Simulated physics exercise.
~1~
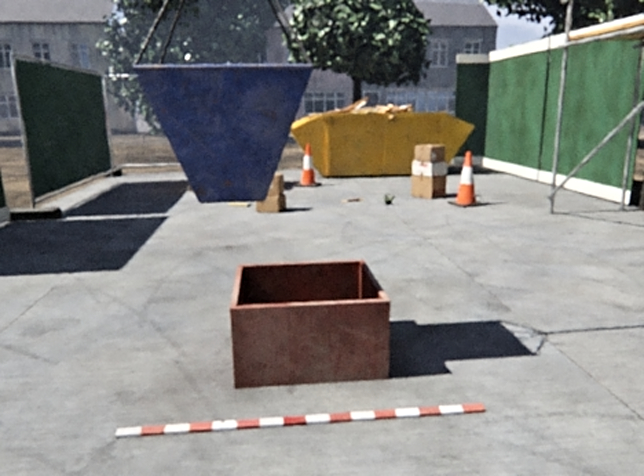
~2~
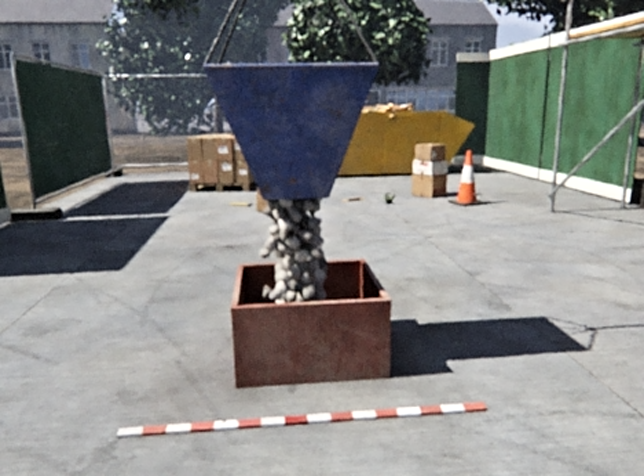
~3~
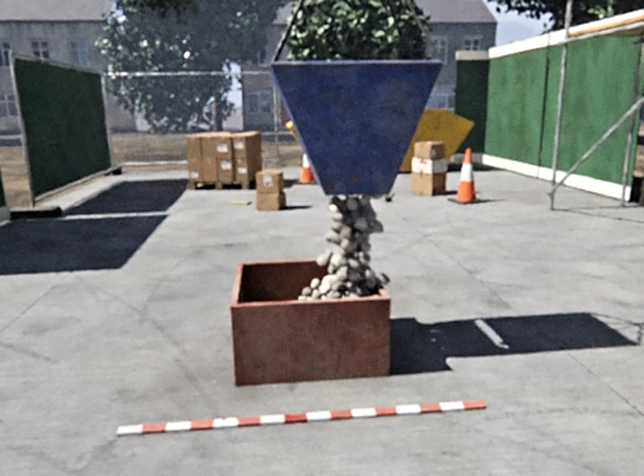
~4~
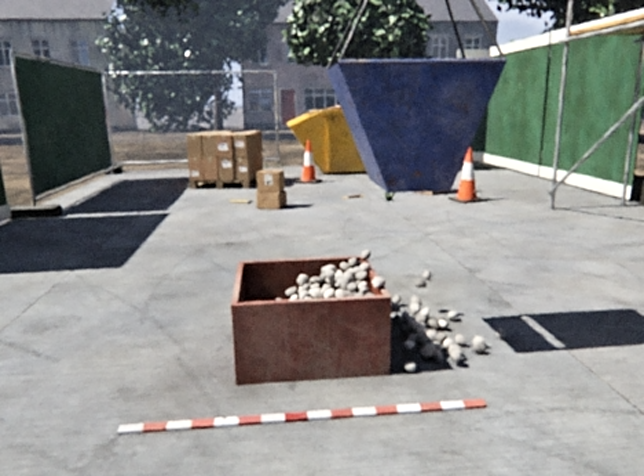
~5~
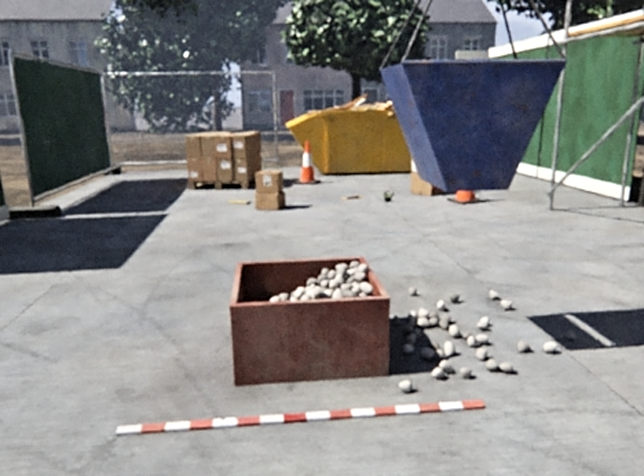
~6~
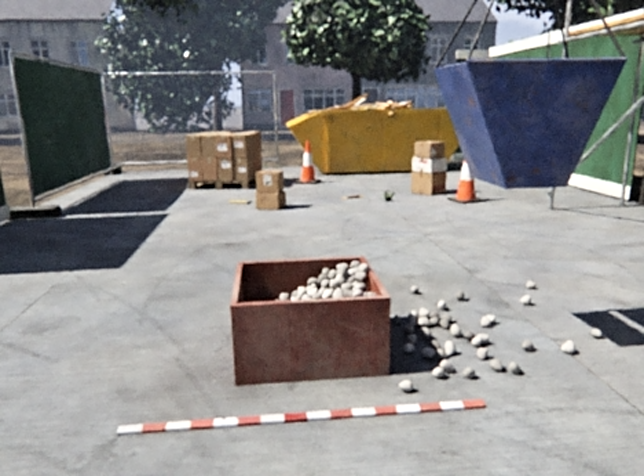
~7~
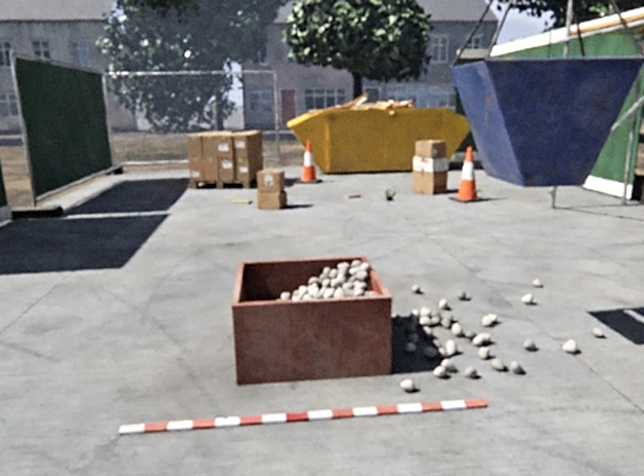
A blue hopper hanging over a paved yard moved right and poured rounded pale stones into a reddish open bin, emptying as it passed, and most stones ended heaped inside toward the right while some lay scattered on the ground beside it.
